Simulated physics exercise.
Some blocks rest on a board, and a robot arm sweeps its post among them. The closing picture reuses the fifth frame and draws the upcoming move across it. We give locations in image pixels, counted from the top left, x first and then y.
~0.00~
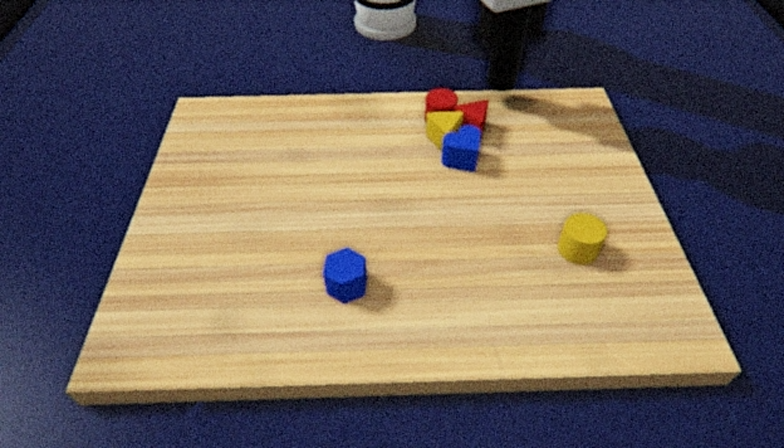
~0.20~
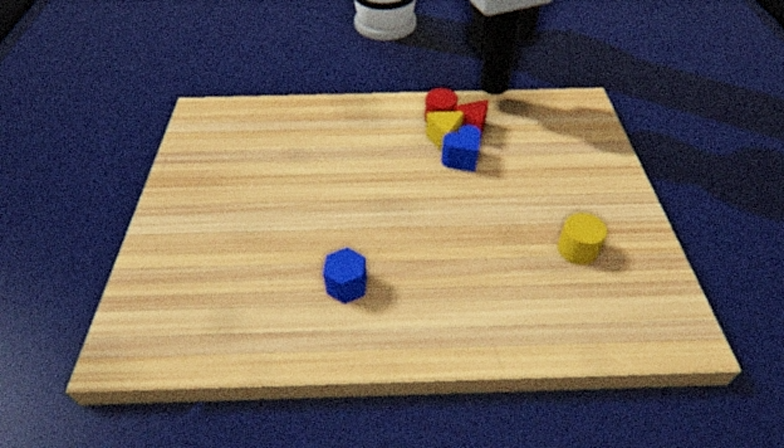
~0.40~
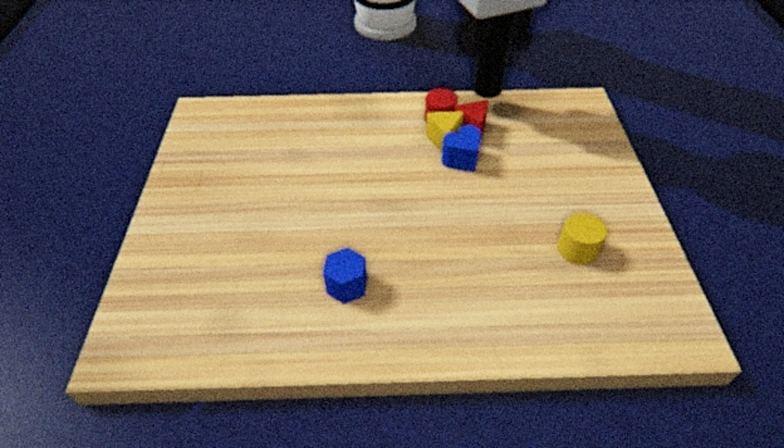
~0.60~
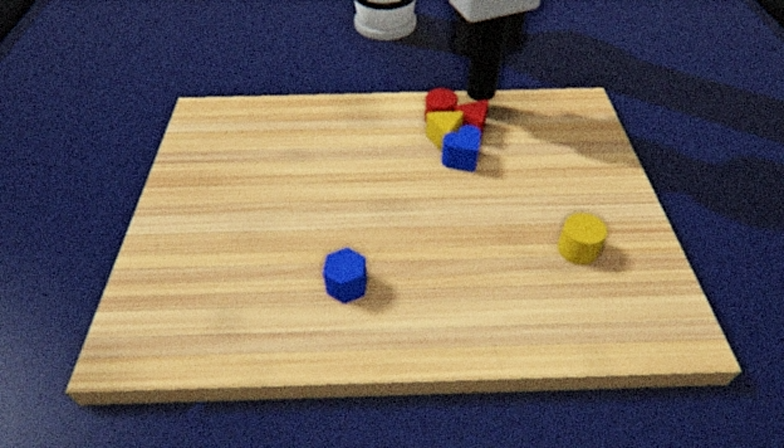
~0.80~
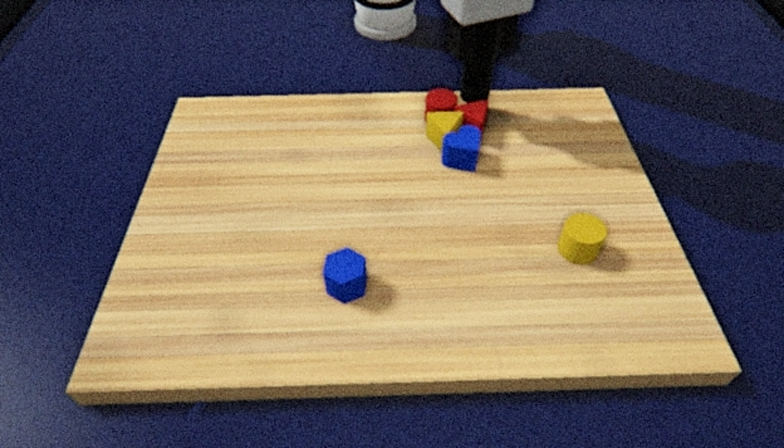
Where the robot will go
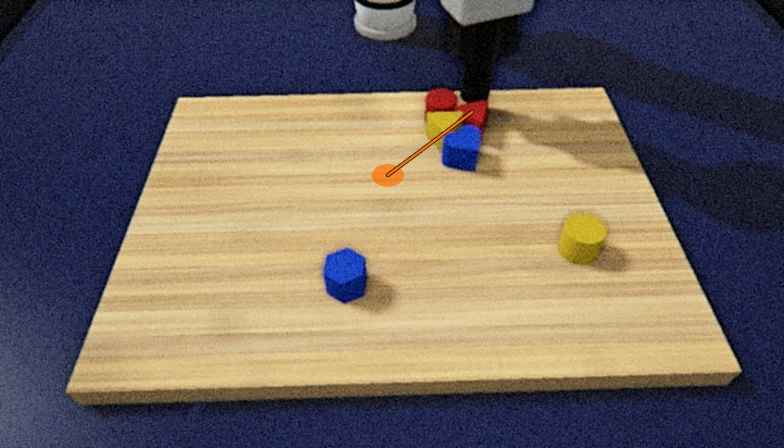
At the start, a robot arm's dark post stands at the far edge of a wooden board, just right of a cluster of red, yellow and blue blocks. The post slides left in small steps until it is right behind the red triangular piece, while all the blocks stay still.
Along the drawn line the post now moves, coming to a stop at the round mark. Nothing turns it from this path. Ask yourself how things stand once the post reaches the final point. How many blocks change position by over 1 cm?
This push will displace three or more blocks.
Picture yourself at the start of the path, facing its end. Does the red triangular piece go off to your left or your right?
Slides left.
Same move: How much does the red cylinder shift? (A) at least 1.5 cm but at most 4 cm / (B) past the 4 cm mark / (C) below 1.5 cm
My answer is option B.
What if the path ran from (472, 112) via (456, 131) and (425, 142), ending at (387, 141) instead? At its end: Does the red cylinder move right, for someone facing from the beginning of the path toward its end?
I believe so.
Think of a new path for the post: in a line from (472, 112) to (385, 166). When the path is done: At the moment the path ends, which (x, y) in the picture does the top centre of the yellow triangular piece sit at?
Put as a pixel place, it's (426, 145).
Path on the board, from (472, 112) to (388, 175).
The first path, step by step. One third of the way, post at (448, 116); red cylinder at (417, 104); yellow triangular piece at (442, 126), turned 25° clockwise; red triangular piece at (476, 117), turned 25° anticlockwise.
Two thirds of the way, post at (419, 137); red cylinder at (409, 106); yellow triangular piece at (425, 149), turned 20° anticlockwise; blue heart-shaped block at (465, 140), turned 15° anticlockwise; red triangular piece at (476, 118), turned 25° anticlockwise.
At the end, post at (387, 160); red cylinder at (409, 106); yellow triangular piece at (421, 158), turned 45° anticlockwise; blue heart-shaped block at (465, 140), turned 15° anticlockwise; red triangular piece at (476, 118), turned 25° anticlockwise.
